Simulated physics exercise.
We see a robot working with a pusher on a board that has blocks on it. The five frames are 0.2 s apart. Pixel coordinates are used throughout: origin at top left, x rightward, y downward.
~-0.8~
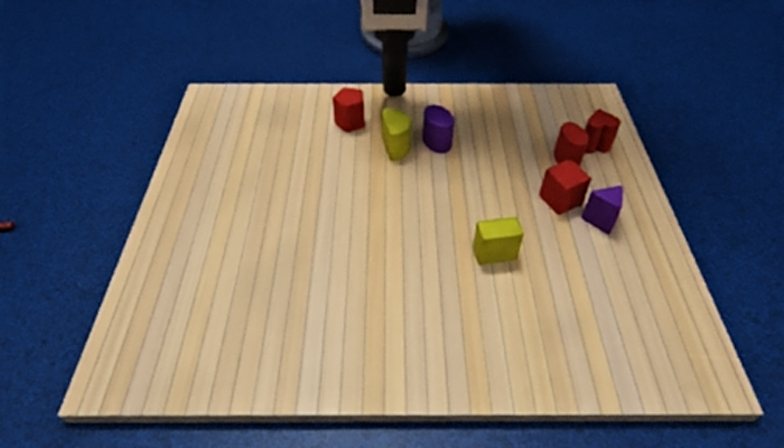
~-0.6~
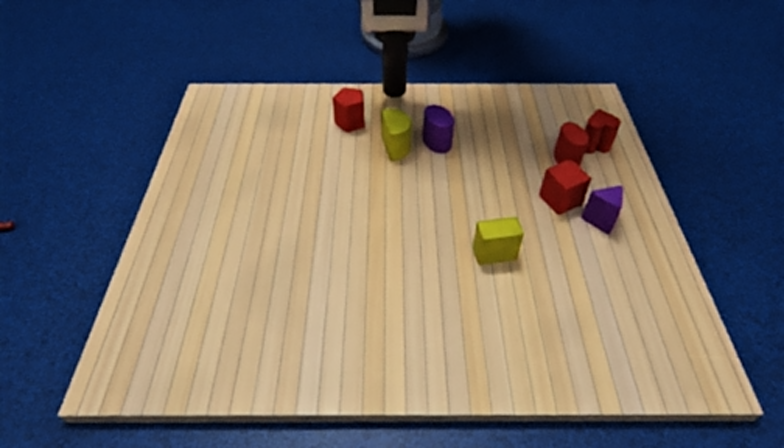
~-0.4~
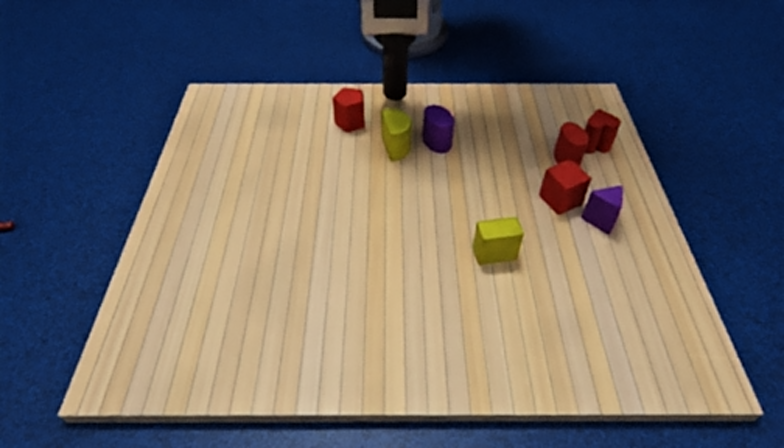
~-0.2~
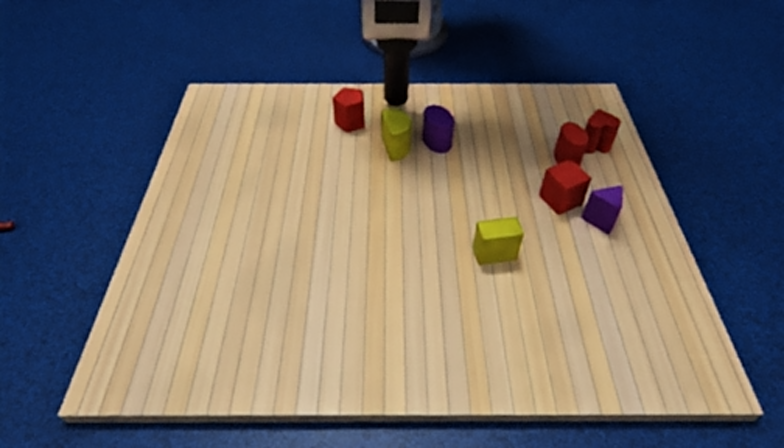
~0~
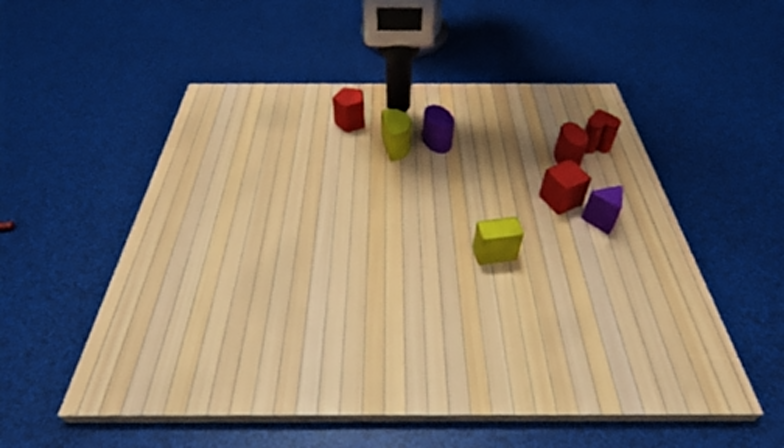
A light wooden board on a blue surface is seen from above its near edge by a still camera. A red block, a yellow rounded block and a purple oval block sit near the far edge, with red blocks and a purple triangular one at right and a yellow block nearer the middle. The robot's dark pusher barely moves at first, then edges slightly nearer behind the yellow rounded block, while the blocks stay still.
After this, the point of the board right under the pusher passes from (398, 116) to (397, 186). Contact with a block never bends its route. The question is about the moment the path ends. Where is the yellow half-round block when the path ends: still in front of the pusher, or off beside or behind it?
I predict the pusher still has it in front.
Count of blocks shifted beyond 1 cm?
Going by the path, one block will move.
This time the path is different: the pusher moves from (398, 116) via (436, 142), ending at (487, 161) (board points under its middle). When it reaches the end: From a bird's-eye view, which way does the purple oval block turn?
The purple oval block rotates clockwise.
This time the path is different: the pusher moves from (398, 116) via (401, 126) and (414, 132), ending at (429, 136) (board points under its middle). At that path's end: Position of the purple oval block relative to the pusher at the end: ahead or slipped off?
Most likely the purple oval block stays ahead.
What follows on the original path. One third of the way, pusher (398, 129); yellow half-round block (397, 131).
Two thirds of the way, pusher (398, 153); yellow half-round block (397, 157).
At the end, pusher (397, 177); yellow half-round block (401, 182), turned 15° anticlockwise; purple oval block not moved.
